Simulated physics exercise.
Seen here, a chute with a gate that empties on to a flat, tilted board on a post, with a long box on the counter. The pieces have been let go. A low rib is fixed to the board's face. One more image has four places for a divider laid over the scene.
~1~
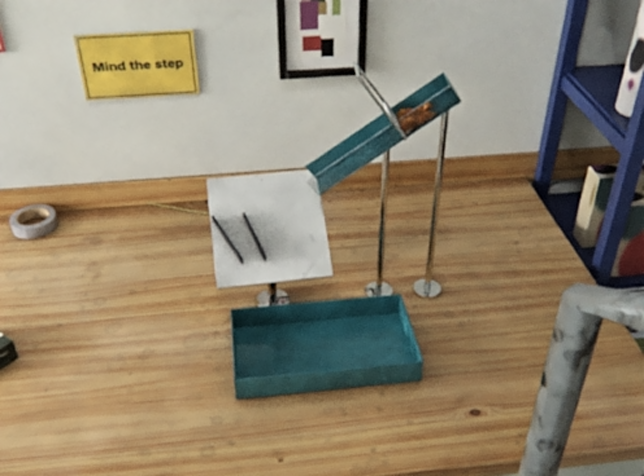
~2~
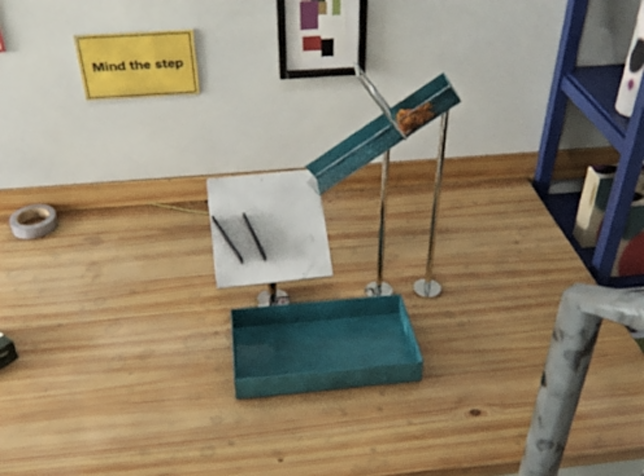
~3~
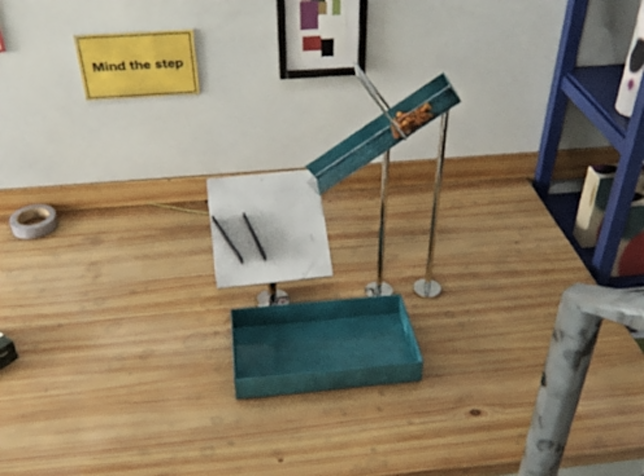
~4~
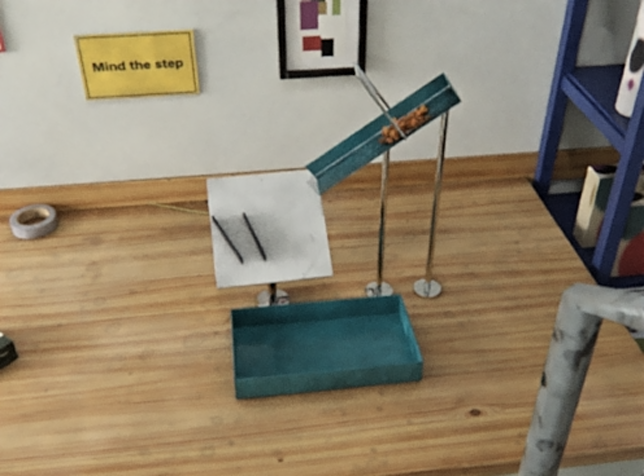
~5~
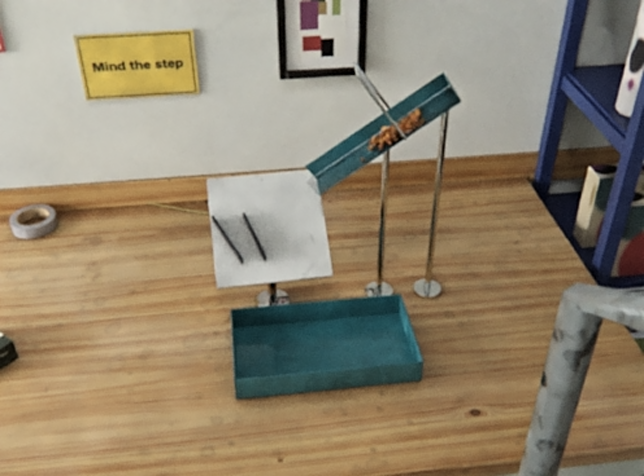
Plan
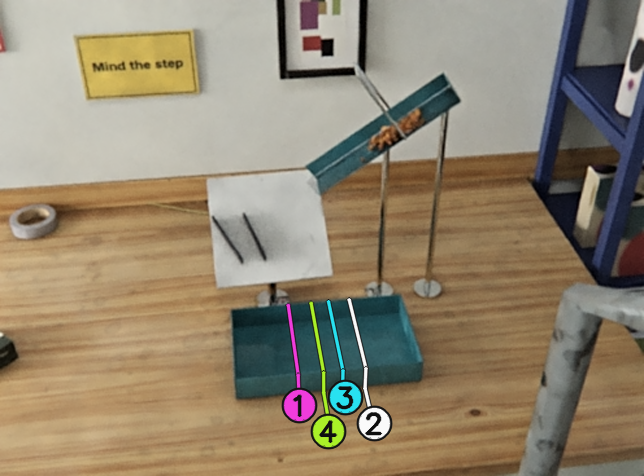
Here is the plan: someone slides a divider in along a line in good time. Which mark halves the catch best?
The answer is line 1.
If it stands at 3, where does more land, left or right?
The left side.
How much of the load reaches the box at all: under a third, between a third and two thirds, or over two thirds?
It is over two thirds.
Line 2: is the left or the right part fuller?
The left side.
On the marked copy, line 1 crosses the front rim at (298, 374); line 2 crosses the front rim at (365, 367); line 3 crosses the front rim at (342, 369); line 4 crosses the front rim at (323, 371).
Choosing 1, of what is caught, close to two thirds on the left of the divider, close to a third on the right.
Choosing 2, of what is caught, the whole lot on the left of the divider, none at all on the right.
Choosing 3, of what is caught, the whole lot on the left of the divider, none at all on the right.
Choosing 4, of what is caught, all but a few on the left of the divider, only a few on the right.
